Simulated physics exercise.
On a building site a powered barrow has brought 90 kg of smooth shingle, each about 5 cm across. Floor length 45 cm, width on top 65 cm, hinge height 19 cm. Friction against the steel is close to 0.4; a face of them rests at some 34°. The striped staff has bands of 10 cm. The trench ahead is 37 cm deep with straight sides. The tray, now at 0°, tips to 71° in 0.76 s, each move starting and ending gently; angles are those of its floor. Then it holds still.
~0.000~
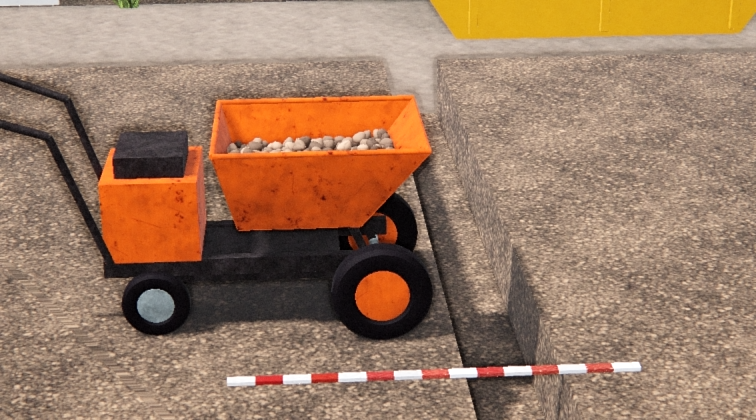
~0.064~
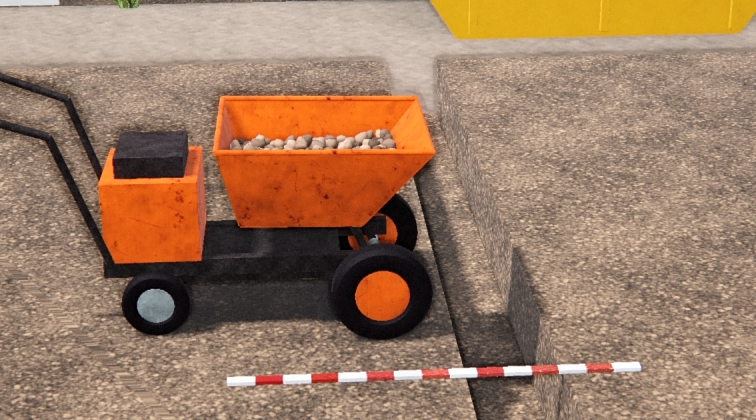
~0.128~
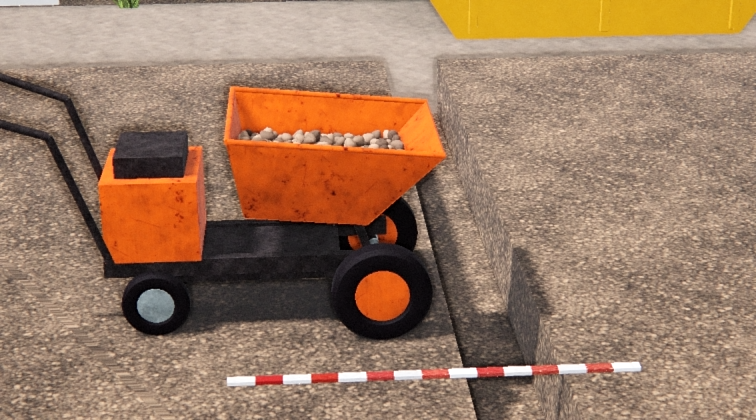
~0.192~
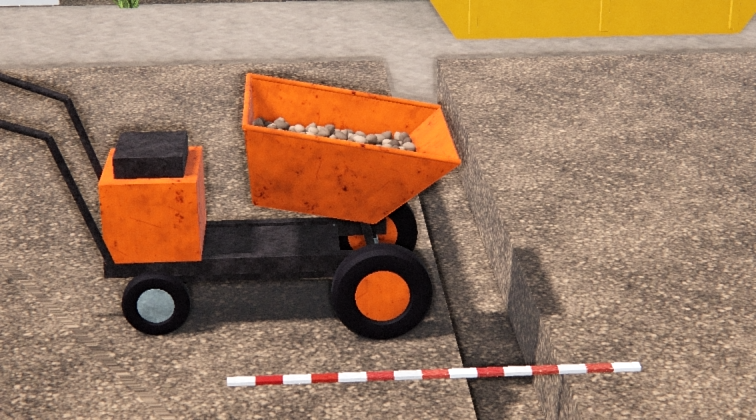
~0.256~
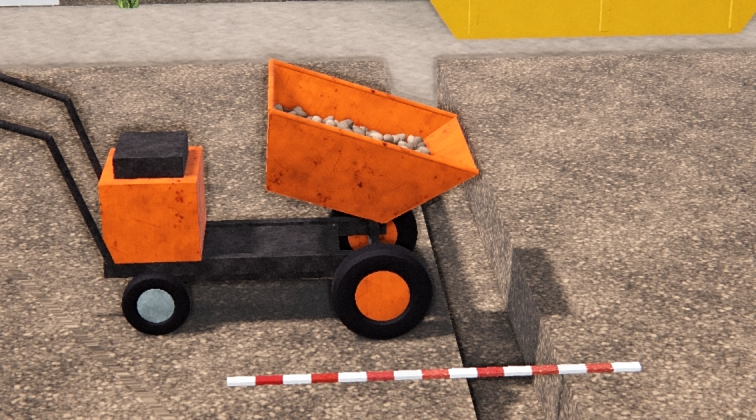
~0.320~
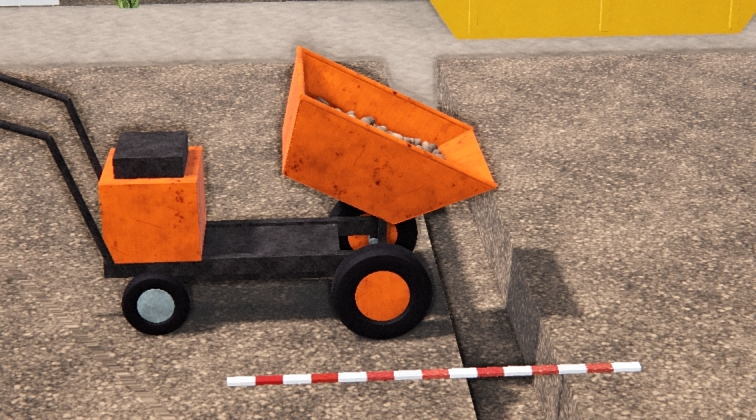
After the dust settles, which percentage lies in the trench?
About 8 per cent.
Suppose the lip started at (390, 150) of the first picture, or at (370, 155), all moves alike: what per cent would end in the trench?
Near 40 per cent from the first place, 55 from the second.
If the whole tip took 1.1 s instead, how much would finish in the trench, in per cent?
In that case some 10 per cent.
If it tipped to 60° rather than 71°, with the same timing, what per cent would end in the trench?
It would be near 25 per cent.
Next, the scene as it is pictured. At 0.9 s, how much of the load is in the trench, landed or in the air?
Some 0 per cent.
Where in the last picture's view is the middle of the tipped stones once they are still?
Around (609, 291).
After 0.6 s the floor is at 60°; 100 % in the tray; the foremost stones are at (511, 228).
After 0.9 s the floor is at 71°; 71 % in the tray, 1 % in the trench, 29 % past the trench; the foremost stones are at (617, 294).
After 1.2 s the floor is at 71°; 16 % in the tray, 83 % past the trench; the foremost stones are past the picture's edge.
After 3.2 s the floor is at 71°; 0 % in the tray, 8 % in the trench, 92 % past the trench; the foremost stones are past the picture's edge.
